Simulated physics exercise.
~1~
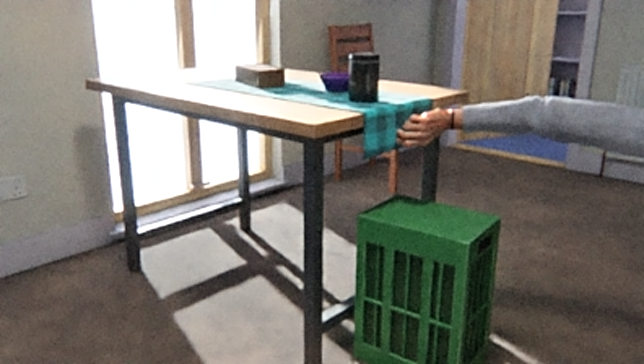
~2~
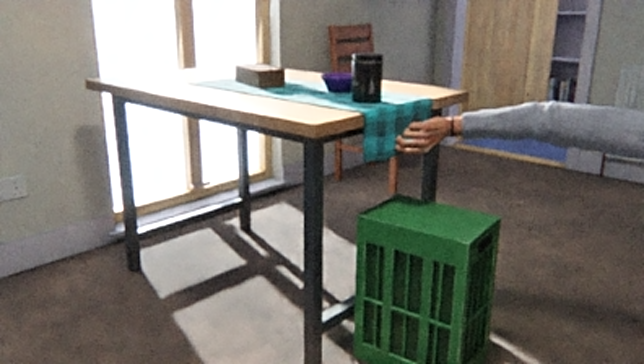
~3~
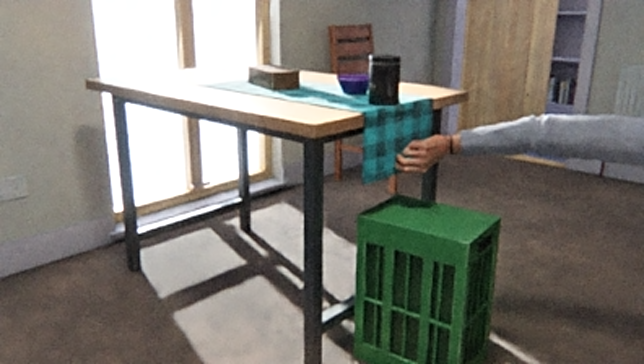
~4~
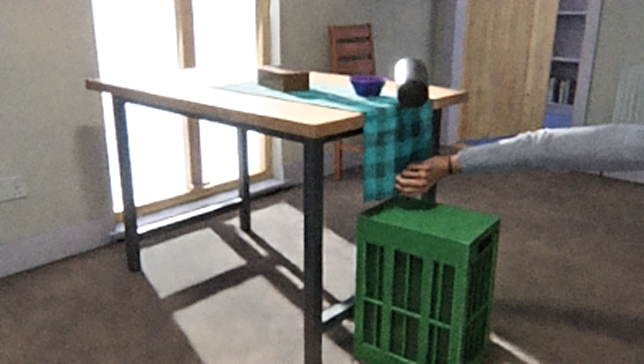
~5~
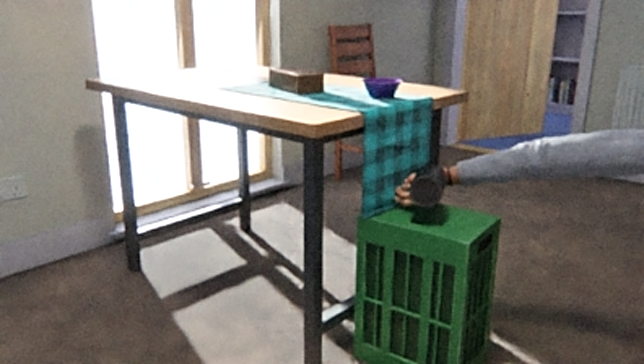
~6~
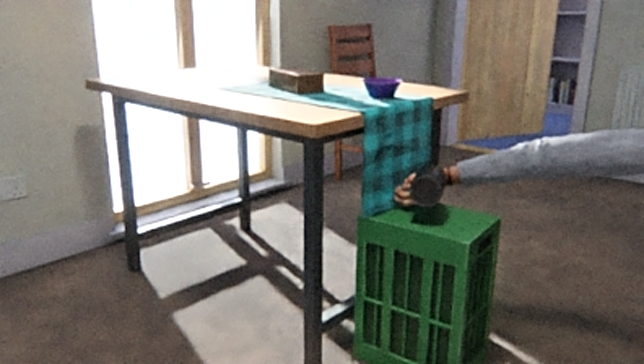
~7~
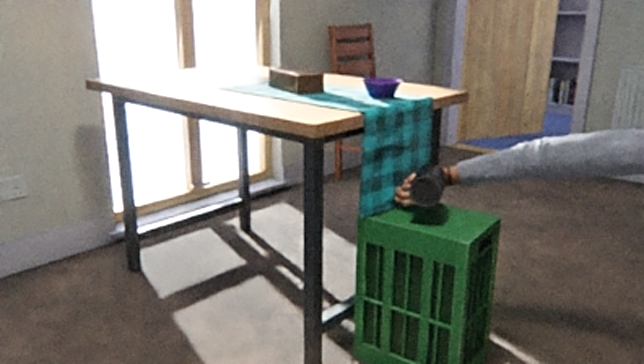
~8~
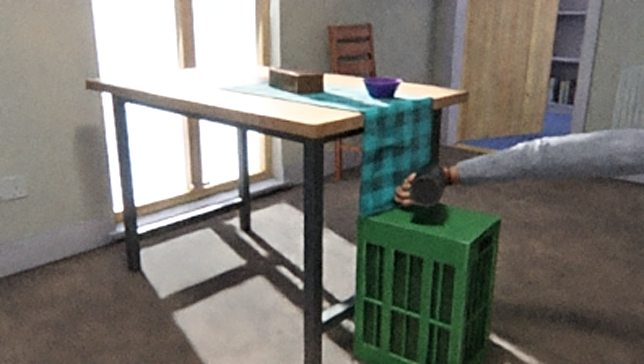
A hand pulled a turquoise table runner down over the table's end toward a green crate, drawing the brick, purple bowl and black jar along, until the jar tipped and went over the edge, ending up on its side by the hand while the bowl stayed on the table.
